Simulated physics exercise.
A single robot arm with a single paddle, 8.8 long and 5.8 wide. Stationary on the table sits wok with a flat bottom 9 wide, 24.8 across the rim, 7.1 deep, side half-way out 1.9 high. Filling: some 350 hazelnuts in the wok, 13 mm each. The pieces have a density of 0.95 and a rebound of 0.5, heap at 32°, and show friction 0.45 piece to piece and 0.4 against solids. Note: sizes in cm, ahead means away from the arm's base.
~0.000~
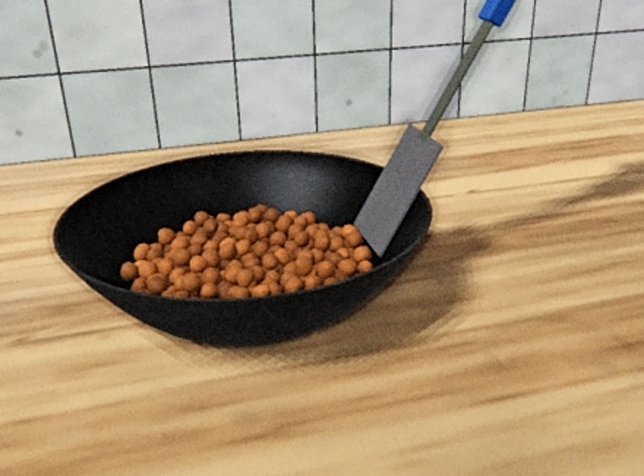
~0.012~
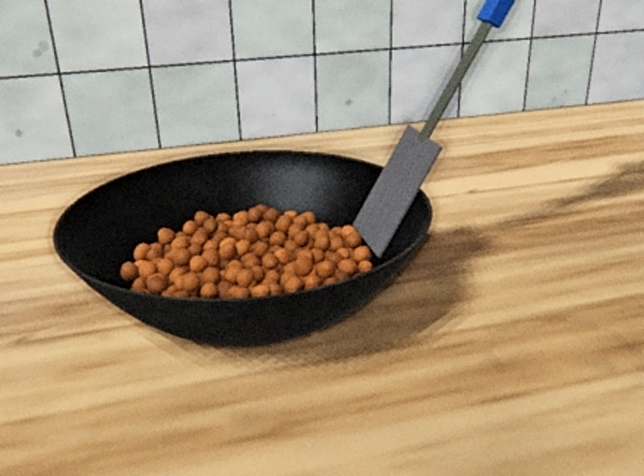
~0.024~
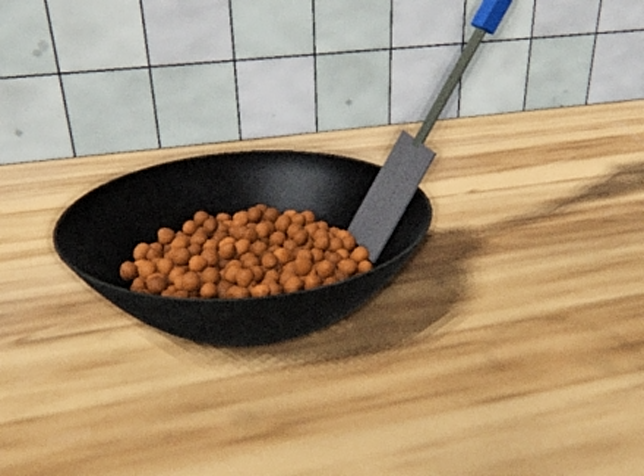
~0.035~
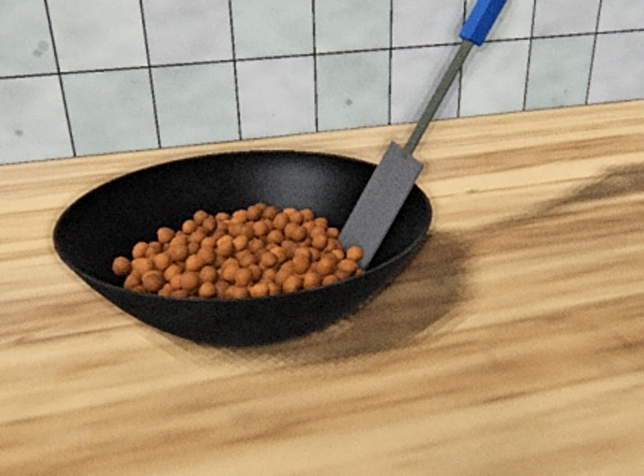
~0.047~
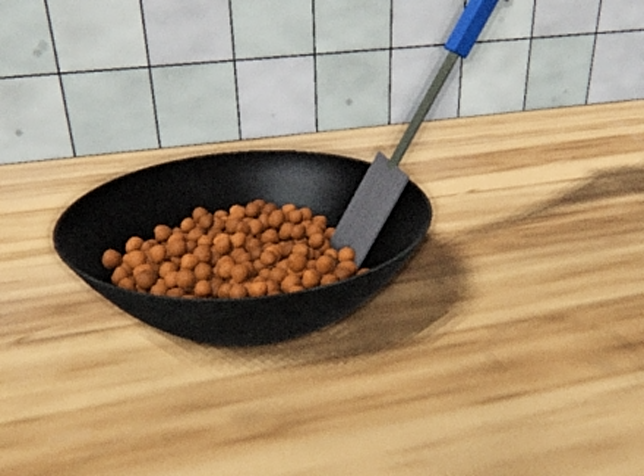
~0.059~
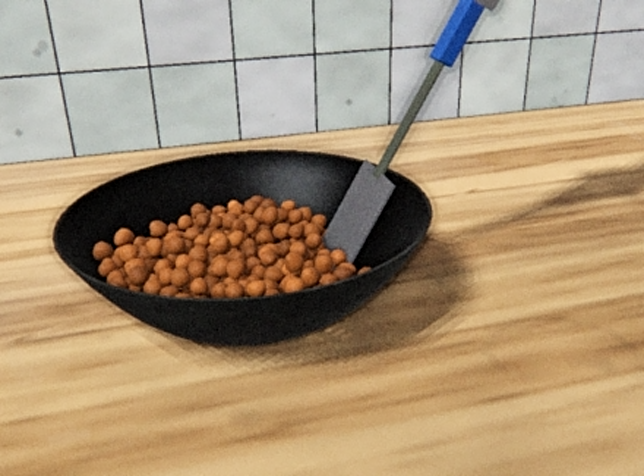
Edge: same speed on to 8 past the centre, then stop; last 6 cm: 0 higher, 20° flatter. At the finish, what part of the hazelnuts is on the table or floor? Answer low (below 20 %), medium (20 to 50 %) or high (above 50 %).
Low.
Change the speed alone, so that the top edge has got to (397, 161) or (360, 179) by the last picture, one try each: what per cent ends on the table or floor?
Roughly 5 and 30 percent.
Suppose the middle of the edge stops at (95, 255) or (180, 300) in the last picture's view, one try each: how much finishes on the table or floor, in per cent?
Respectively about 35 and 0 percent end on the table or floor.
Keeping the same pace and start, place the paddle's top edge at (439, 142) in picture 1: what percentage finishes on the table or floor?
About 10 per cent.
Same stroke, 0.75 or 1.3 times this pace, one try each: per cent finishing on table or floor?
About 10 and 25 per cent.
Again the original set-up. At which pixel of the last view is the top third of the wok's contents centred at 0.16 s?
Centre: Approx. (157, 246) in the last view.
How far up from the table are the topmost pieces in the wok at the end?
Roughly 8.0 centimetres.
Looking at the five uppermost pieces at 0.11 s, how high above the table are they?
They are near 7 cm up.
By 0.11 s, sloping 60°, highest piece 7 above the table; 349 in the wok.
By 0.16 s, sloping 54°, highest piece 7 above the table; 349 in the wok.
By 0.39 s, sloping 40°, highest piece 9 above the table; 304 in the wok, 16 on the table or floor, 29 on the blade or in flight.
By 1.44 s, sloping 40°, highest piece 7 above the table; 304 in the wok, 45 on the table or floor.
Final count, 304 in the wok, 45 on the table or floor. That is 13 % on the table or floor.
